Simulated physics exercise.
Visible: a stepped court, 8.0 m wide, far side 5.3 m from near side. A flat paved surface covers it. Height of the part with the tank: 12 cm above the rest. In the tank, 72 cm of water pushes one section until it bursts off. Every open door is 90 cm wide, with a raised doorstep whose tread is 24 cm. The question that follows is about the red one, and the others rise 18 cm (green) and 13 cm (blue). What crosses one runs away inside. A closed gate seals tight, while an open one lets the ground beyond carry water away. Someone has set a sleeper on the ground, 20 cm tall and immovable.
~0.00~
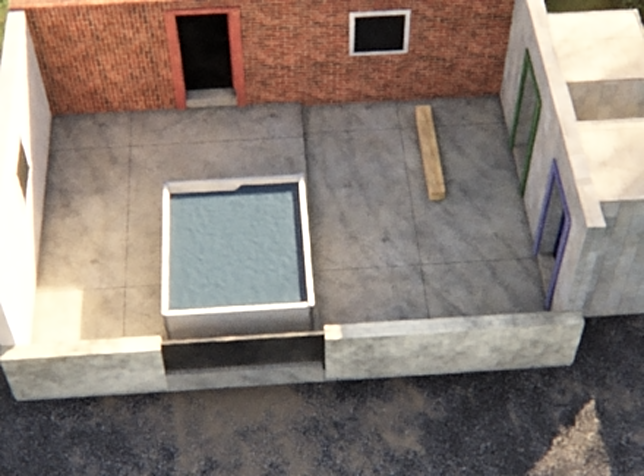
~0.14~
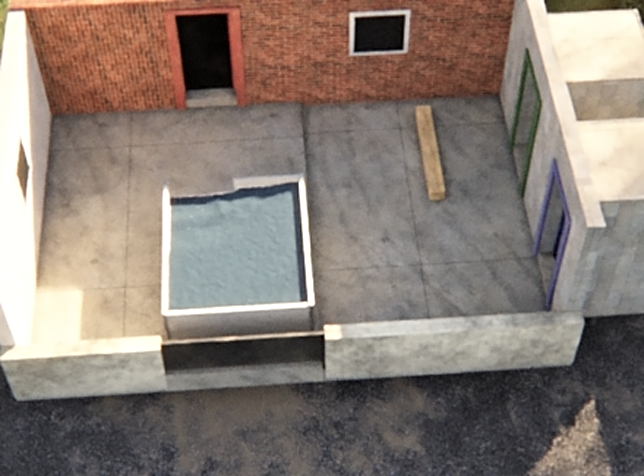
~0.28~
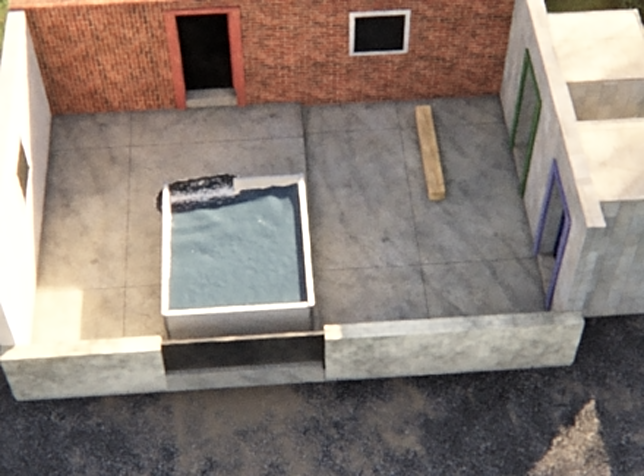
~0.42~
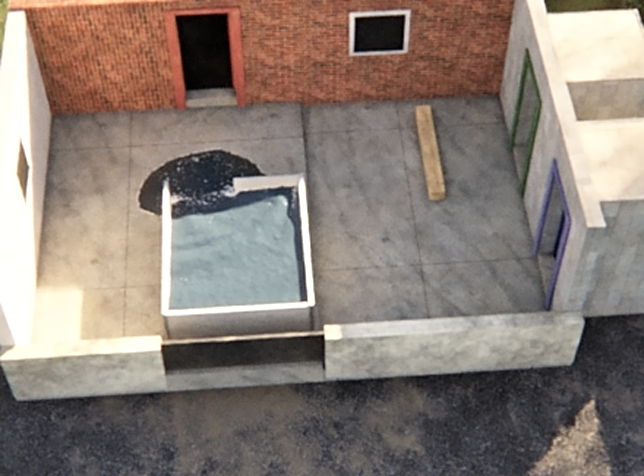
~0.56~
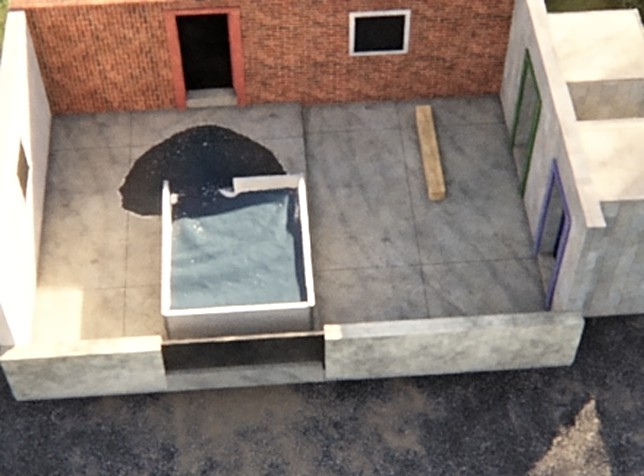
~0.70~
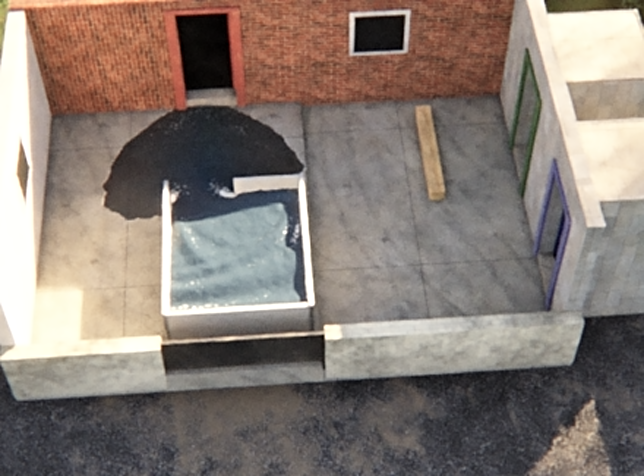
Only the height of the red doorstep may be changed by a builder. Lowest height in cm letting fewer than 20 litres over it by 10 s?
About 32 centimetres.
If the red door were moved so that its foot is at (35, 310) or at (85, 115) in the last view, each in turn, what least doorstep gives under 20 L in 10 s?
Minimums: Roughly 12.5 cm and 31 cm.
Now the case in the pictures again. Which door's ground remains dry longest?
Last of all, the blue one.
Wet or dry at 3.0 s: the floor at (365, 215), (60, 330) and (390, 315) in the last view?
Well, in sequence they're bone-dry, bone-dry and bone-dry.
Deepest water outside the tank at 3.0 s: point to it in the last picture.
(62, 124).
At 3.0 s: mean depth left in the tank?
About 37 centimetres.
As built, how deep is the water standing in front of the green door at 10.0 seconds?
A ruler would read roughly 3.5 cm.
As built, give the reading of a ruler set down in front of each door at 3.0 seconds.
In cm: Red 28, green 0, blue 0.
After 1.4 s water covers 25 % of the floor, deepest (39 cm) near (196, 203); 30 cm at the red door, 40 litres in over its 19 cm doorstep.
After 3.0 s water covers 35 % of the floor, deepest (36 cm) near (62, 124); 28 cm at the red door, 172 litres in over its 19 cm doorstep.
After 10.0 s water covers 95 % of the floor, deepest (15 cm) near (162, 342); 12 cm at the red door, 210 litres in over its 19 cm doorstep.
At the red door as built, the water arrived by 0.7 s and peaked near 36 cm at 1.8 s.
Run again over the same 10 s with other heights there, 62 litres in over 27 cm, 2 litres over 36.5 cm. The limit of 20 litres is kept from about 32 cm up.
